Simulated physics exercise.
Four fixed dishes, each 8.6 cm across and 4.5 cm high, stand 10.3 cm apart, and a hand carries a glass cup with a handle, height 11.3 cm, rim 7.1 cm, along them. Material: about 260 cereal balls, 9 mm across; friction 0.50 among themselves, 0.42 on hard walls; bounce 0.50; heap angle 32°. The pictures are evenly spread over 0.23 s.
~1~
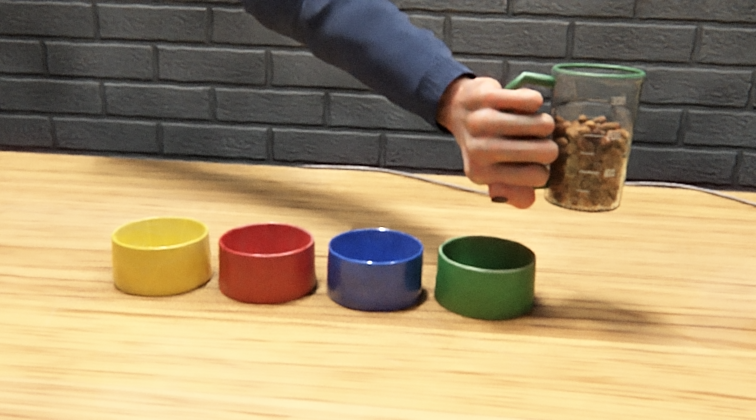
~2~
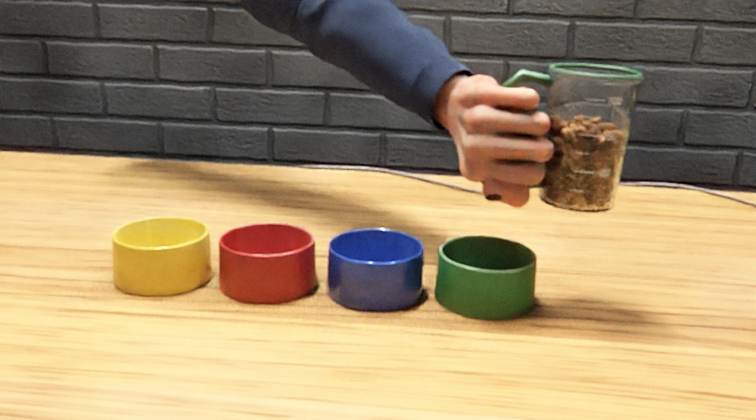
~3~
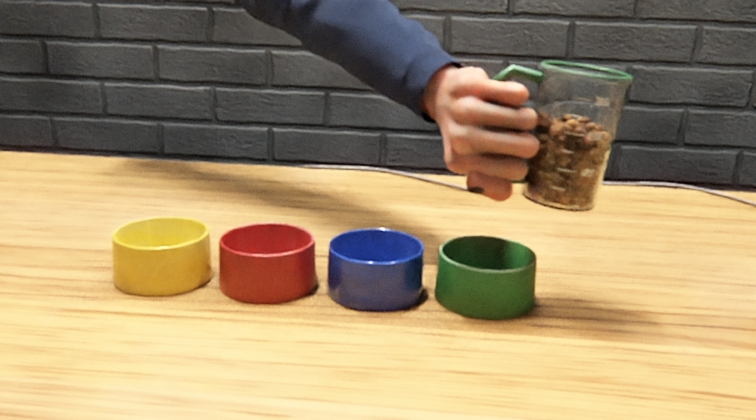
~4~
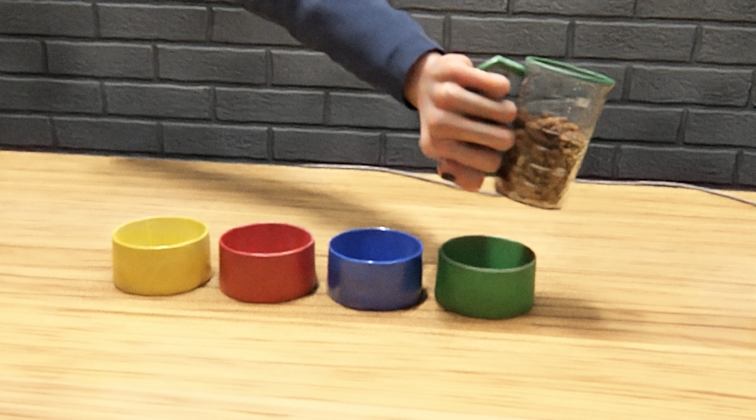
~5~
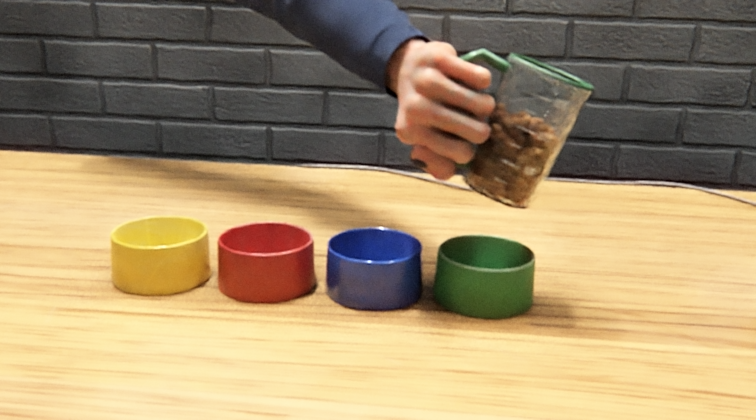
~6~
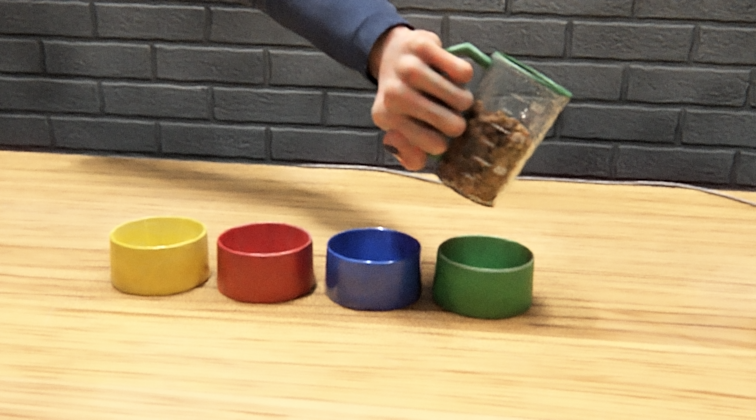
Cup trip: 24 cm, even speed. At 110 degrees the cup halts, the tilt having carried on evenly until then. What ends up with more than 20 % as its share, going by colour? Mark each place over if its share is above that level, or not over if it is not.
Red: Not over, blue: Over, green: Not over, yellow: Not over, counter: Not over.
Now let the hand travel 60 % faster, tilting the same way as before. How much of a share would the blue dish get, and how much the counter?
Result - blue dish: 90; counter: 0.
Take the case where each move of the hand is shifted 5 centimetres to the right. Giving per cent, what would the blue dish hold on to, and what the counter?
Blue 0, counter 40.
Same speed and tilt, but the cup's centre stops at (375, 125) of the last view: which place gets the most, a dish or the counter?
The largest share goes to green.
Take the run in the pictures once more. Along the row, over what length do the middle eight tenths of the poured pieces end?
It spans roughly 5 centimetres along the row.
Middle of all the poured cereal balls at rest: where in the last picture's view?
Approximately (381, 263) in the last view.
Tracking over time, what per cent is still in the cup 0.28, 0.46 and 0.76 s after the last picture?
Roughly 100, then 100, then 75.
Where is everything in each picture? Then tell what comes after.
In the first picture, cup at (590, 138), tilt 0 degrees, lip at (642, 73), moved 0.0 cm; middle of the pieces at (591, 157); green dish at (487, 253); blue dish at (376, 246); red dish at (267, 239); yellow dish at (161, 232).
In the second picture, cup at (585, 137), tilt 1 degrees, lip at (639, 74), moved 0.4 cm; middle of the pieces at (586, 157).
In the third picture, cup at (571, 137), tilt 5 degrees, lip at (629, 77), moved 1.6 cm; middle of the pieces at (570, 156).
In the fourth picture, cup at (548, 135), tilt 12 degrees, lip at (611, 82), moved 3.6 cm; middle of the pieces at (545, 154).
In the fifth picture, cup at (523, 133), tilt 19 degrees, lip at (590, 88), moved 5.6 cm; middle of the pieces at (518, 152).
In the sixth picture, cup at (498, 132), tilt 26 degrees, lip at (569, 95), moved 7.7 cm; middle of the pieces at (490, 150); green dish at (486, 252); blue dish at (374, 245); red dish at (265, 238); yellow dish at (159, 232).
Then, 0.28 s after the last picture, tilt 69 degrees; cup holds 100 %.
Then, 0.46 s after the last picture, tilt 96 degrees; cup holds 100 %.
Then, 0.76 s after the last picture, tilt 110 degrees; cup holds 75 %, blue 15 %.
In the end, red 0 %, blue 95 %, green 0 %, yellow 0 %, counter 5 %.
